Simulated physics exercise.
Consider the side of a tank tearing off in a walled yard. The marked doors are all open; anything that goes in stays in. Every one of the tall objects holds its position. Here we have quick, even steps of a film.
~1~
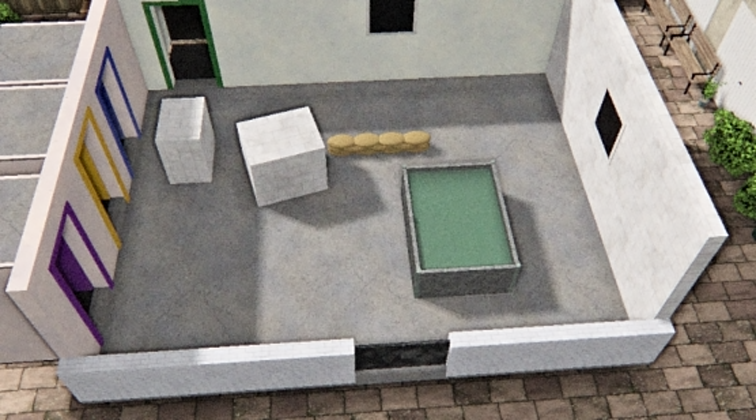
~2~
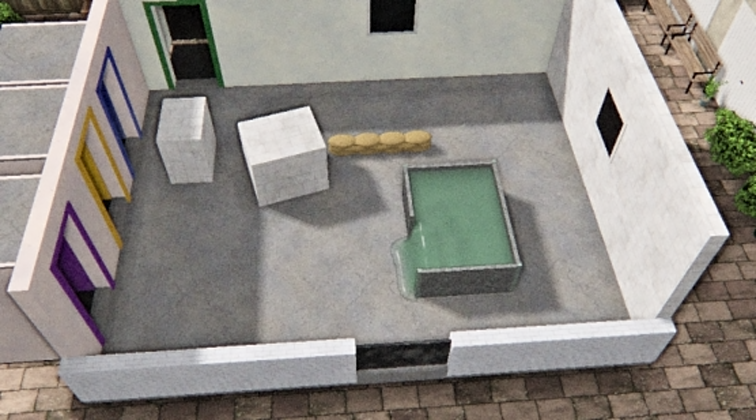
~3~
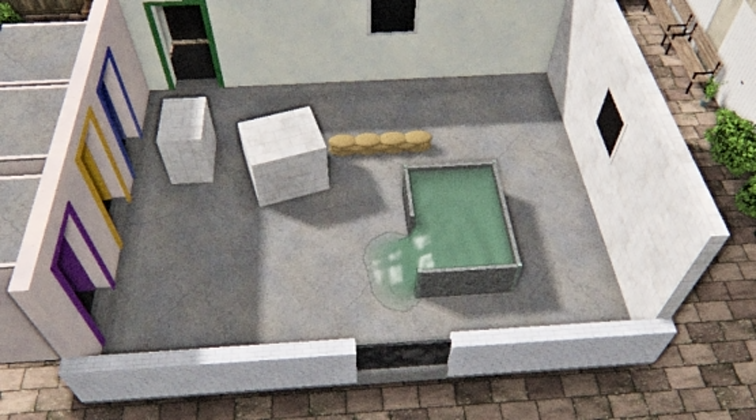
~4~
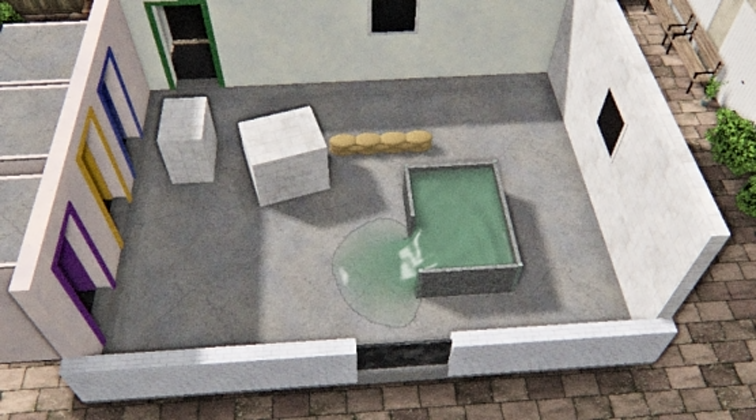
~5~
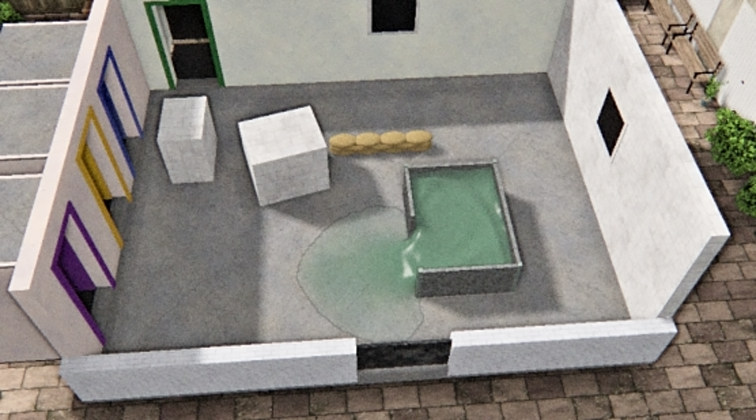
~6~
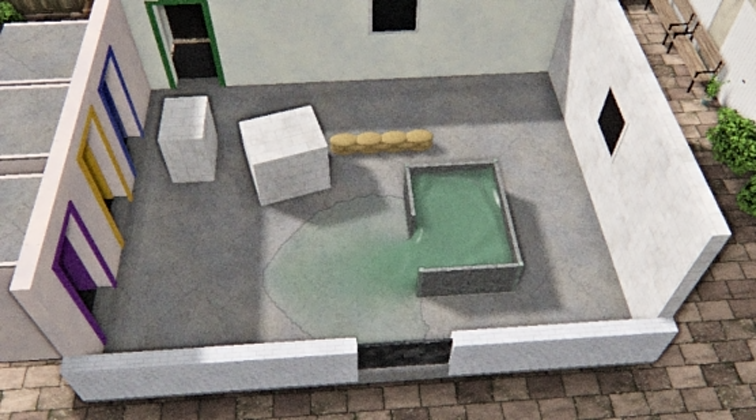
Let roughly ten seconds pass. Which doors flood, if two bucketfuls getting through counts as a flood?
The yellow door does not flood; the blue door does not flood; the green door floods; the purple door floods.
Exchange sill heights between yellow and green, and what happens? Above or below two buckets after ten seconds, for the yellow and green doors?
So yellow door overshoots while green door falls short.
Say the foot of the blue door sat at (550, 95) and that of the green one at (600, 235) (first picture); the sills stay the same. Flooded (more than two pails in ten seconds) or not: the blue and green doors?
Note: Blue door does not reach the limit, green door does not reach the limit.
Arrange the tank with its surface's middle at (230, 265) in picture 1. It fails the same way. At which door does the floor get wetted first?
The door marked purple.
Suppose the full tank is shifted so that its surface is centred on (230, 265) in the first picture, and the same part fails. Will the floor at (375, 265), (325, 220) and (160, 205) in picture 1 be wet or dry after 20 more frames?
Readings in order: No flood; no flood; flood.
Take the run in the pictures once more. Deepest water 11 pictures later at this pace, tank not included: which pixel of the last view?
My best guess is roughly (103, 355).
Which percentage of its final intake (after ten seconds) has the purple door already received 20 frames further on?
Approximately 55 per cent.
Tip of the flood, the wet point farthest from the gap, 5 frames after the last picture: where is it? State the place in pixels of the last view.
The flood front should get to about (132, 322).
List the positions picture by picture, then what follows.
In the first frame, the water tank at (457, 217) is whole and still.
In the second frame, the front is at (401, 242), out from the gap at (416, 261).
In the third frame, water pours out at (416, 261) and has run to (371, 250).
In the fourth frame, water pours out at (416, 262) and has run to (337, 263).
In the fifth frame, water pours out at (416, 261) and has run to (305, 265).
In the sixth frame, the front is at (269, 285), out from the gap at (417, 261).
A moment on, water covers 25 % of the floor; the yellow door not reached, the blue door not reached, the green door not reached, the purple door not reached.
Next, water covers 35 % of the floor; the yellow door wet at the sill, nothing in, the blue door not reached, the green door not reached, the purple door under two buckets in.
Then, water covers 40 % of the floor; the yellow door wet at the sill, nothing in, the blue door wet at the sill, nothing in, the green door not reached, the purple door far over two buckets in.
Later, water covers 45 % of the floor; the yellow door wet at the sill, nothing in, the blue door wet at the sill, nothing in, the green door under two buckets in, the purple door far over two buckets in.
In the end, water covers 70 % of the floor; the yellow door wet at the sill, nothing in, the blue door wet at the sill, nothing in, the green door over two buckets in, the purple door far over two buckets in.
